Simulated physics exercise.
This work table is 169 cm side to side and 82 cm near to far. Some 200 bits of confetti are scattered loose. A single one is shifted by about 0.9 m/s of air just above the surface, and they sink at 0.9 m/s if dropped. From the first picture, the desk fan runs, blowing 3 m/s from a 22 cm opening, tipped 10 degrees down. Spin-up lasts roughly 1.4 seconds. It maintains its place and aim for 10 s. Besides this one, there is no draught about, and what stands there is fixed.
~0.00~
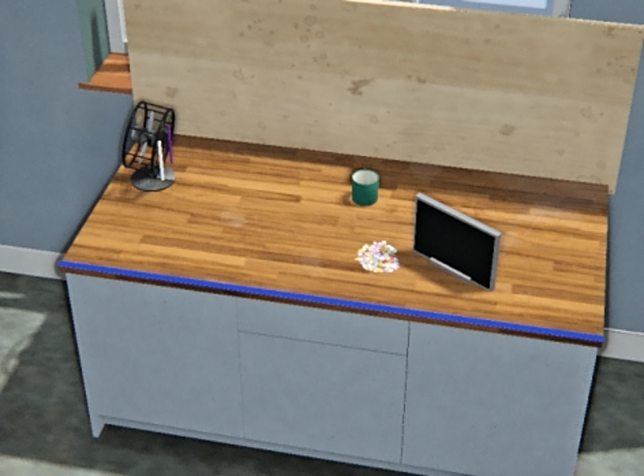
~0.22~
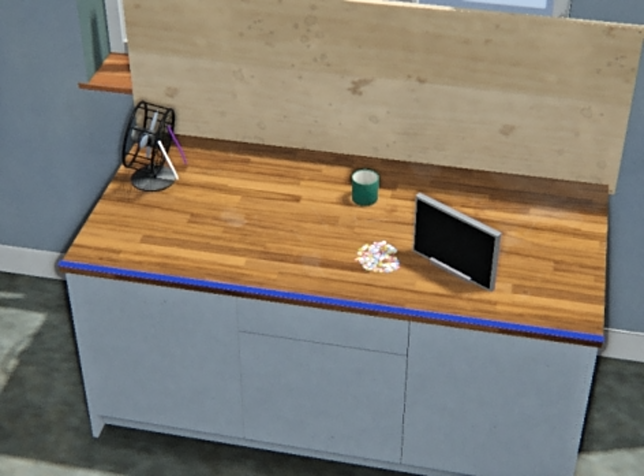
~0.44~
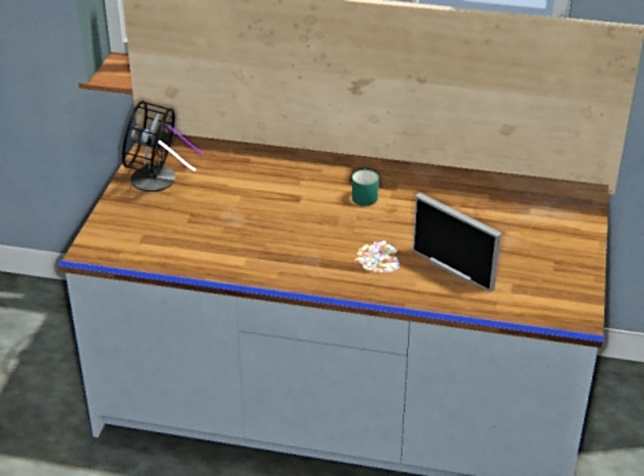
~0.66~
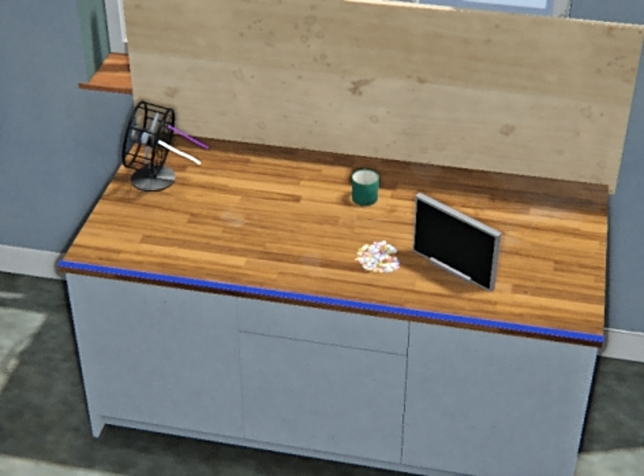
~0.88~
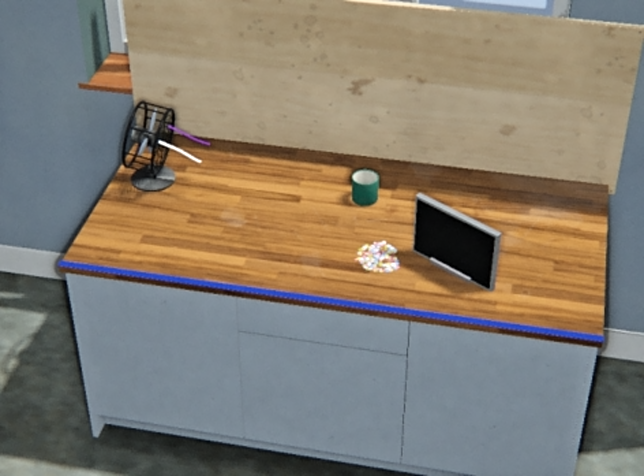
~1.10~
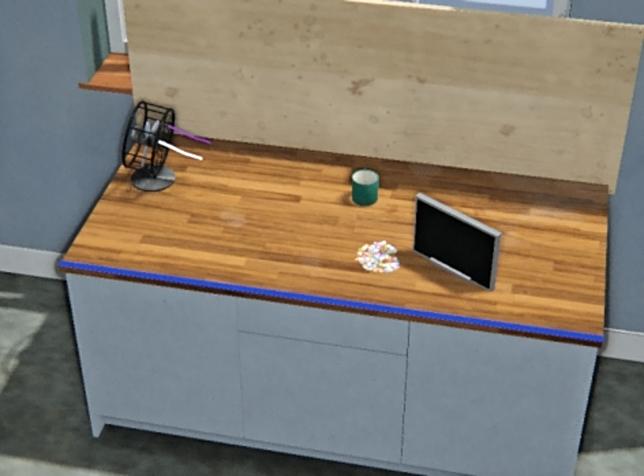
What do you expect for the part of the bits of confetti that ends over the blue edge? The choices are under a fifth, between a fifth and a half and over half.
I expect the share ending over that edge to be the majority of them.
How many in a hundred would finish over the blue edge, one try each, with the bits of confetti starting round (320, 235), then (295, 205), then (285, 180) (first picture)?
100, 60 and 0 in a hundred, respectively.
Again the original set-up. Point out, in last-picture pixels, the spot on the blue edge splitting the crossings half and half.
Near (437, 319).
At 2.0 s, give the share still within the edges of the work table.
Reading: About 4 %.
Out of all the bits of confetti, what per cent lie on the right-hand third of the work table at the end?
0 %.
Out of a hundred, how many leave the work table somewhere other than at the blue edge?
About 0 per cent of them.
After 2.0 s, 95 % are over the blue edge; 3 % have settled or left.
After 3.2 s, 100 % are over the blue edge; 99 % have settled or left.
After 5.5 s, 100 % are over the blue edge; 100 % have settled or left.
After 10.0 s, at the end, 100 % are over the blue edge.
